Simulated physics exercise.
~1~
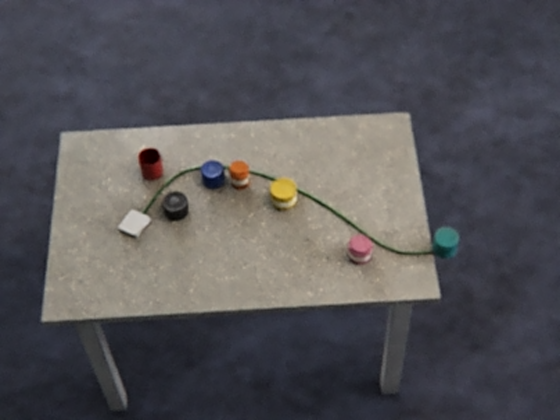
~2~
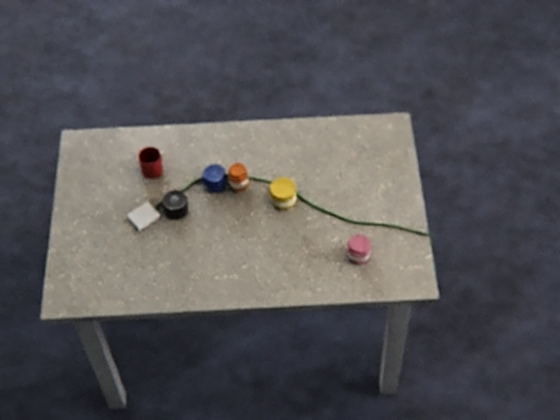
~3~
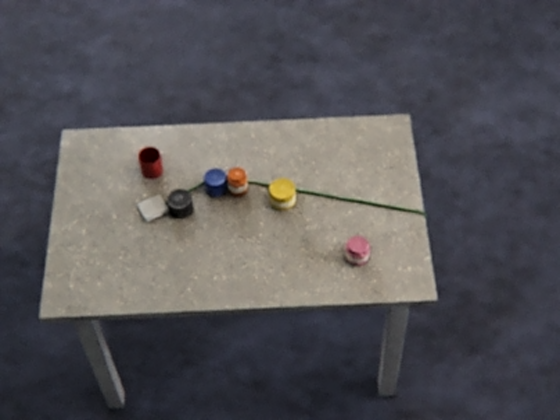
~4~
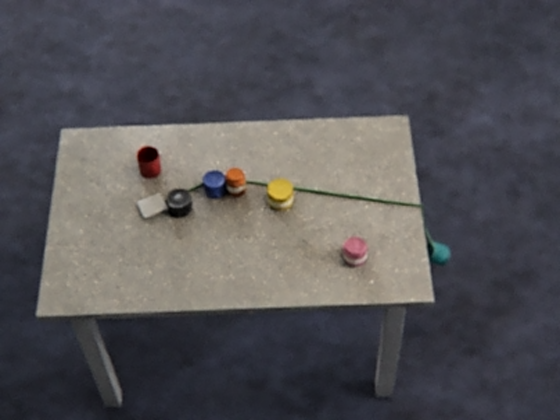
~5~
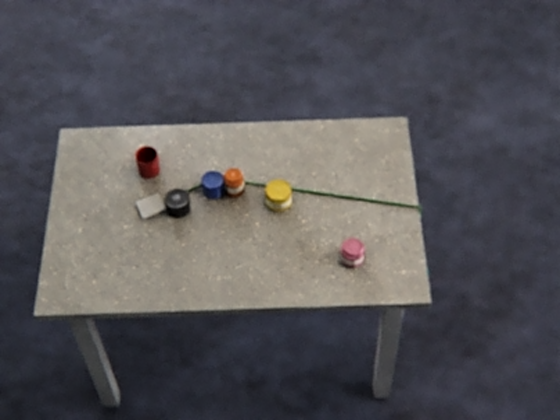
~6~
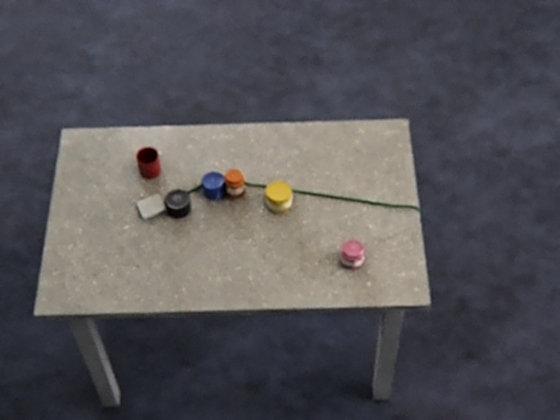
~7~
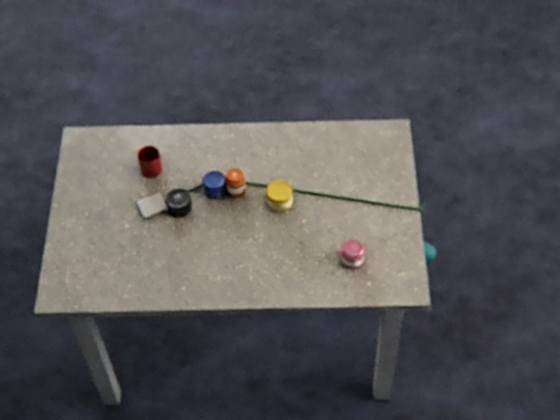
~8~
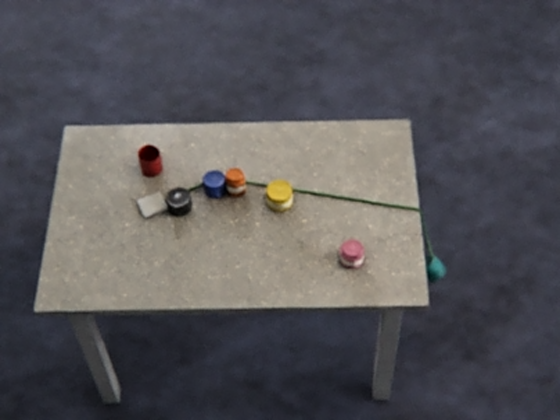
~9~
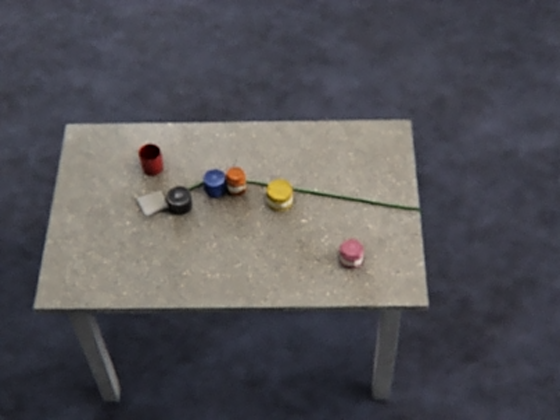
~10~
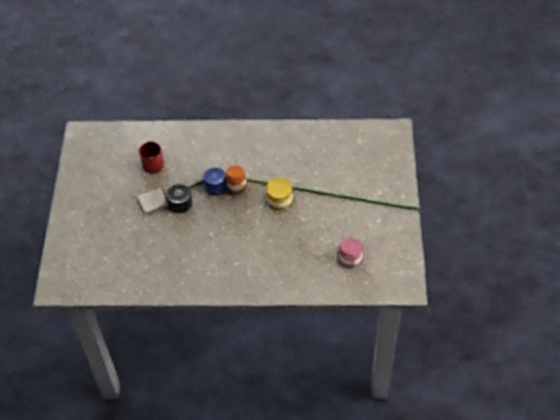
On a table, a teal object drops off the right edge, dangling by its cable.
